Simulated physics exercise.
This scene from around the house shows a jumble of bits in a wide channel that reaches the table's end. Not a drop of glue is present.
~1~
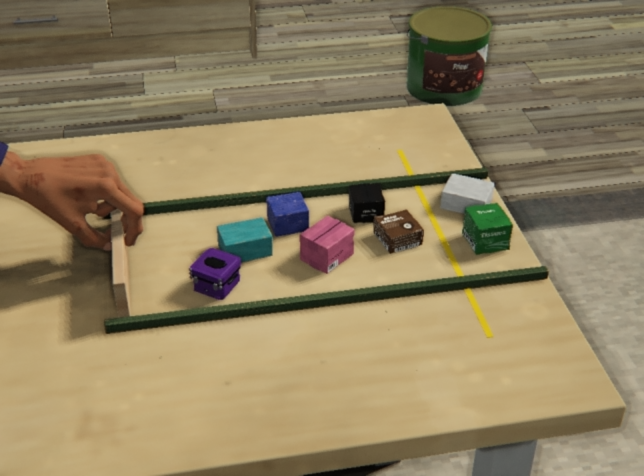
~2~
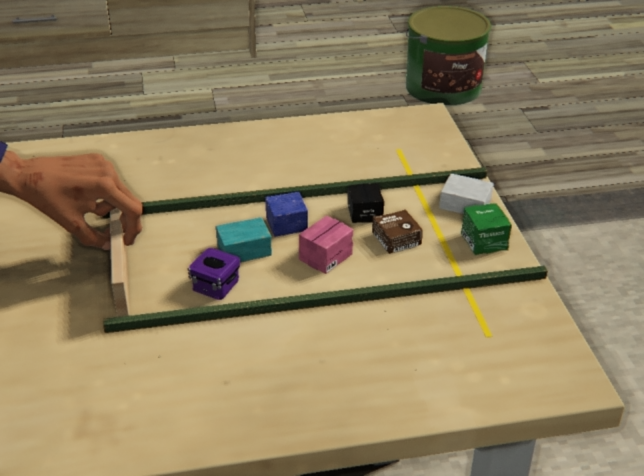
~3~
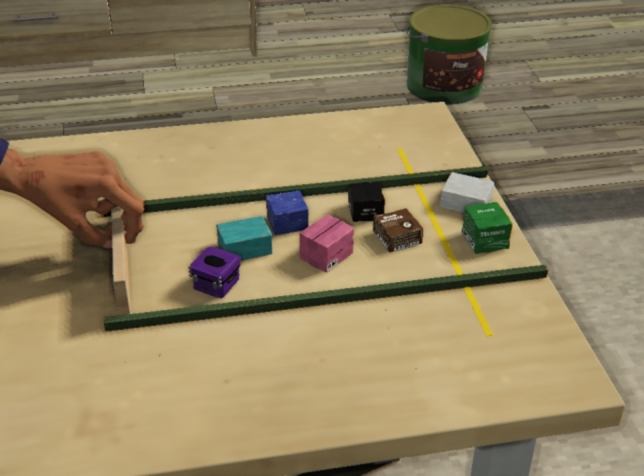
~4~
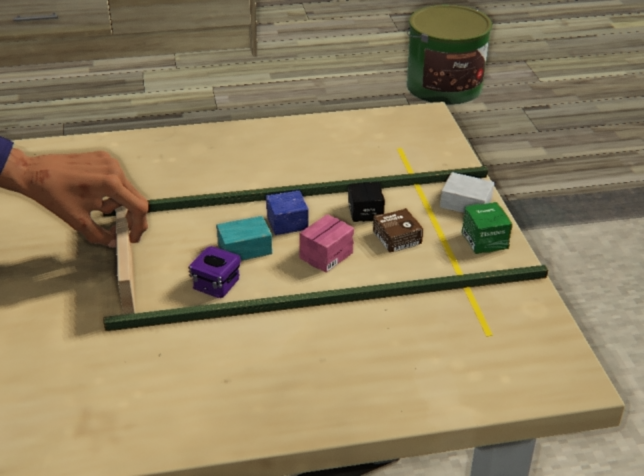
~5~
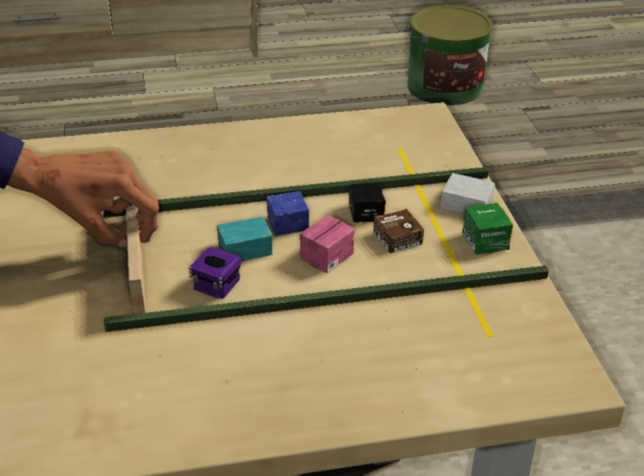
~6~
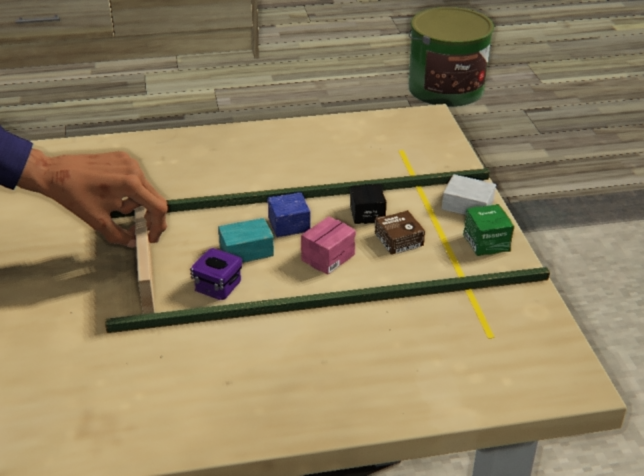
On a pale wooden table above a plank-patterned floor, seen from above at an angle, two dark green rails form a wide channel. Purple, turquoise, blue, pink, black and brown blocks lie left of a yellow tape line, white and green ones toward the right end, a green tin behind. A hand holds a board still at the left, then slides it slightly right, touching no blocks.
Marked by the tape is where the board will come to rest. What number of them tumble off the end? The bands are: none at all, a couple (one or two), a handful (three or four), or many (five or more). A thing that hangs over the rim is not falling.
Fallen: A lone one or a pair.
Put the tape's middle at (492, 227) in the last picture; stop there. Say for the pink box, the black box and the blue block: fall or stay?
Outcome: The pink box is gone; the black box is gone; the blue block is safe.
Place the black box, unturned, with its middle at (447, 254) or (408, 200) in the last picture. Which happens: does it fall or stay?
The black box goes down at the first spot and stays put at the second.
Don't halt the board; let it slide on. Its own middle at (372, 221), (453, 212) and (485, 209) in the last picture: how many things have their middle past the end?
In order of the places given, that's 0, 3 and 5.
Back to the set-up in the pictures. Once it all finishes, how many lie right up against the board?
That comes to 3.
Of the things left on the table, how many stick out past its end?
1 overhanging.
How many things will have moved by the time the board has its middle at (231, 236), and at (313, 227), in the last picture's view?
At the first spot 2, then 5.
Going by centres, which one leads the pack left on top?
Result - the brown box.
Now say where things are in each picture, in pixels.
The first frame shows white block (467, 196); green box (487, 229); brown box (399, 231); board (120, 248); tape (439, 231).
The second frame shows green box (486, 228); pink box (326, 244).
The third frame shows brown box (398, 230); board (120, 246).
The fourth frame shows white block (467, 195); turquoise block (244, 239).
The fifth frame shows green box (487, 228); black box (367, 202).
The sixth frame shows white block (469, 197); green box (489, 230); brown box (400, 232); board (144, 245); tape (440, 232).
Soon after, none off yet; white block at rest near (469, 197); green box at rest near (489, 230); brown box at rest near (400, 232).
Then, none off yet; white block at rest near (469, 197); green box at rest near (489, 230); brown box moved about its own width near (425, 226).
At rest, the number that fall off is one or two; fallen, green box and white block.
